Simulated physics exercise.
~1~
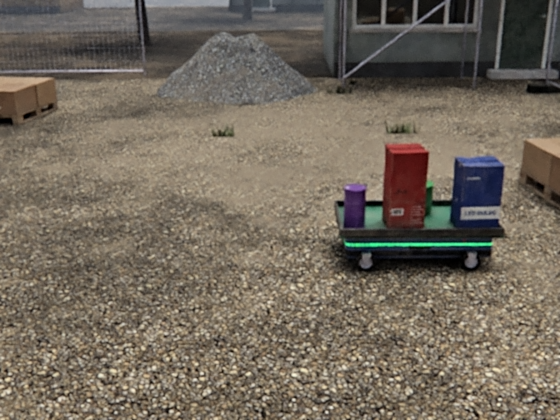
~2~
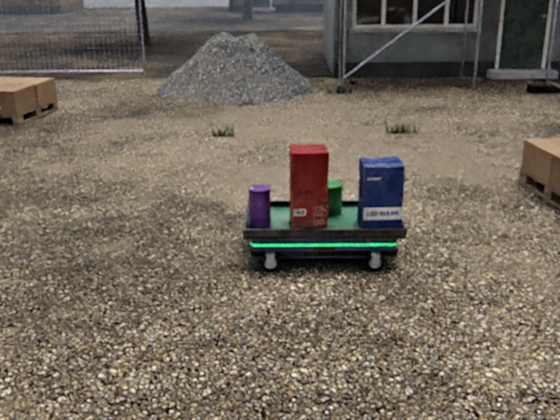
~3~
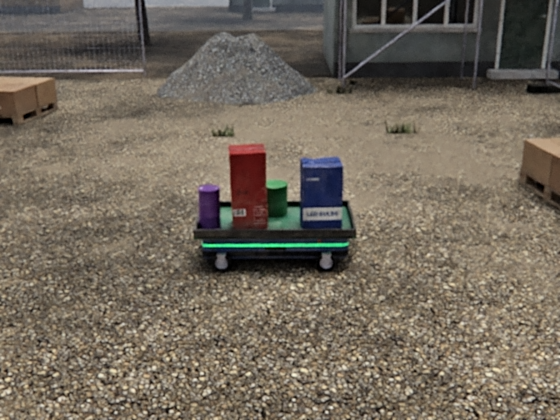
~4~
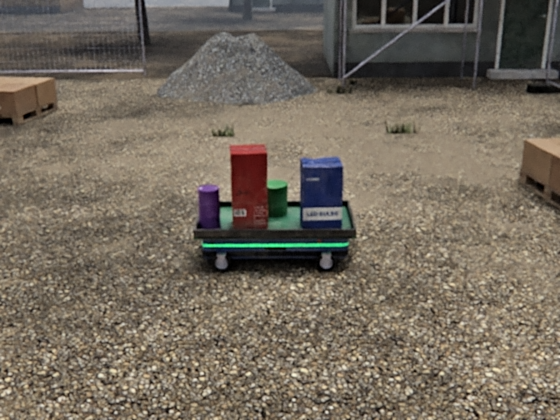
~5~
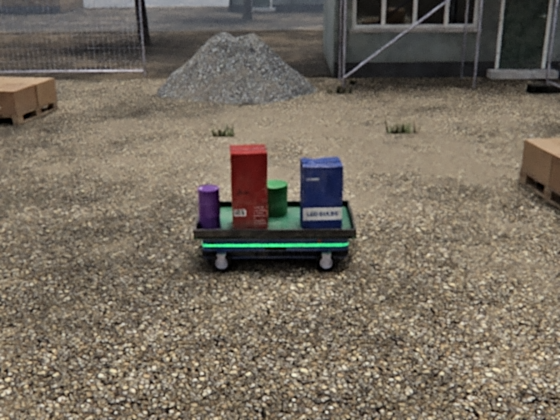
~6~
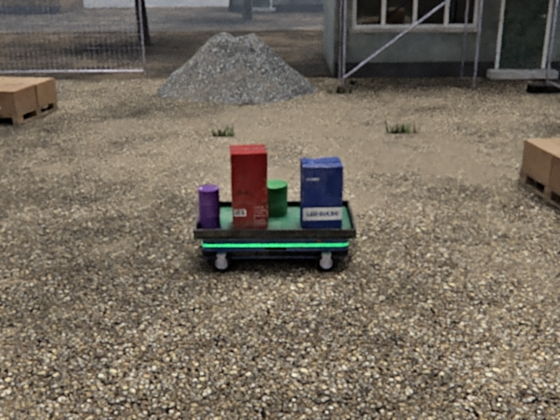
A low robot cart with a glowing green strip along its side rolls left across a gravel yard, carrying a purple canister, a tall red box, a green pail and a blue box. Behind it are a heap of gray gravel, a fence and a building, with cardboard boxes at either side. The cart keeps heading left, its load upright on the lipped deck. It then comes to a stop near the middle of the yard. There it stays still, with all four items standing in place and none tipped over.
